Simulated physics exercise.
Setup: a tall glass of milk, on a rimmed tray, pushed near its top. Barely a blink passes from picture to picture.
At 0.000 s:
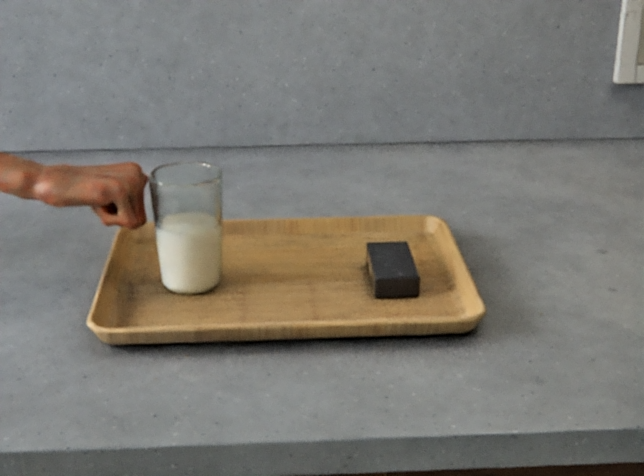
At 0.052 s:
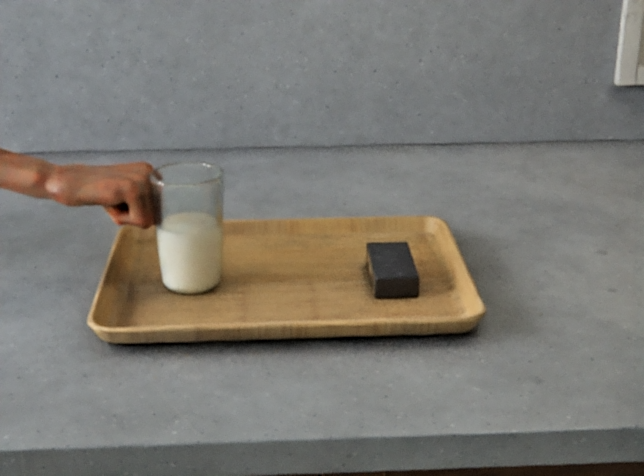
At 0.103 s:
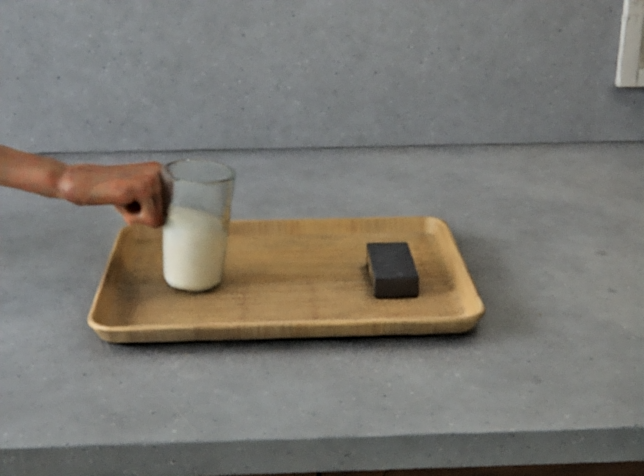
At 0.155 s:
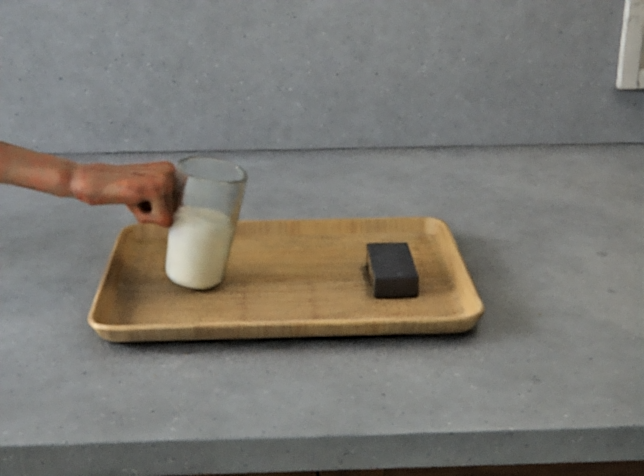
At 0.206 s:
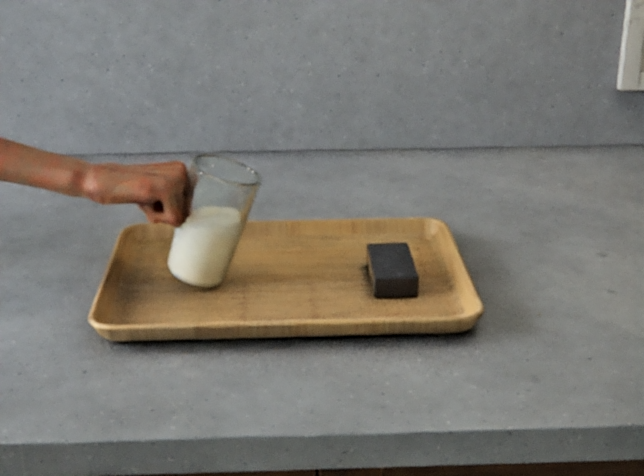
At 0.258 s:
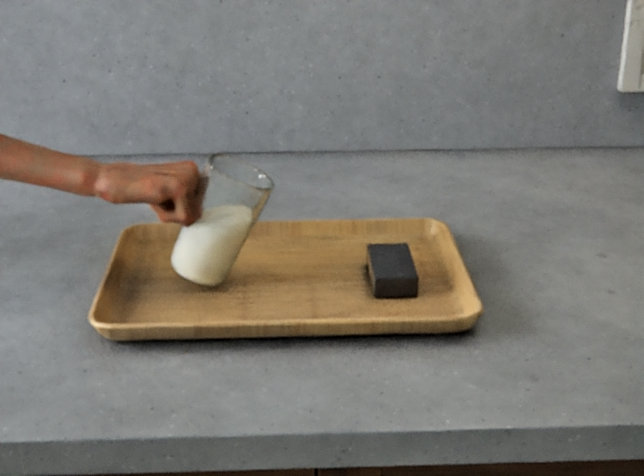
A hand pushes a tall glass of milk near its top, tilting it right.
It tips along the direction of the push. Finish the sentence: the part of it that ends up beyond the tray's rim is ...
It is less than a quarter.
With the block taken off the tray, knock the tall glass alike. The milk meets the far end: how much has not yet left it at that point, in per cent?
Roughly 65 per cent.
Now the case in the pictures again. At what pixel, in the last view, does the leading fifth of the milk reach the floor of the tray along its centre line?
Touchdown, mid-line: Approx. (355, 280).
A moment on, the tall glass is falling and 100 per cent is in the glass, 0 on the tray and 0 above or beyond its rim.
Next, the tall glass lies on its side and 88 per cent is in the glass, 8 on the tray and 4 above or beyond its rim.
Then the tall glass lies on its side and 48 per cent is in the glass, 40 on the tray and 12 above or beyond its rim.
Later the tall glass lies on its side and 24 per cent is in the glass, 68 on the tray and 8 above or beyond its rim.
In the end 93 per cent is held by tray and glass, 7 is off the tray.
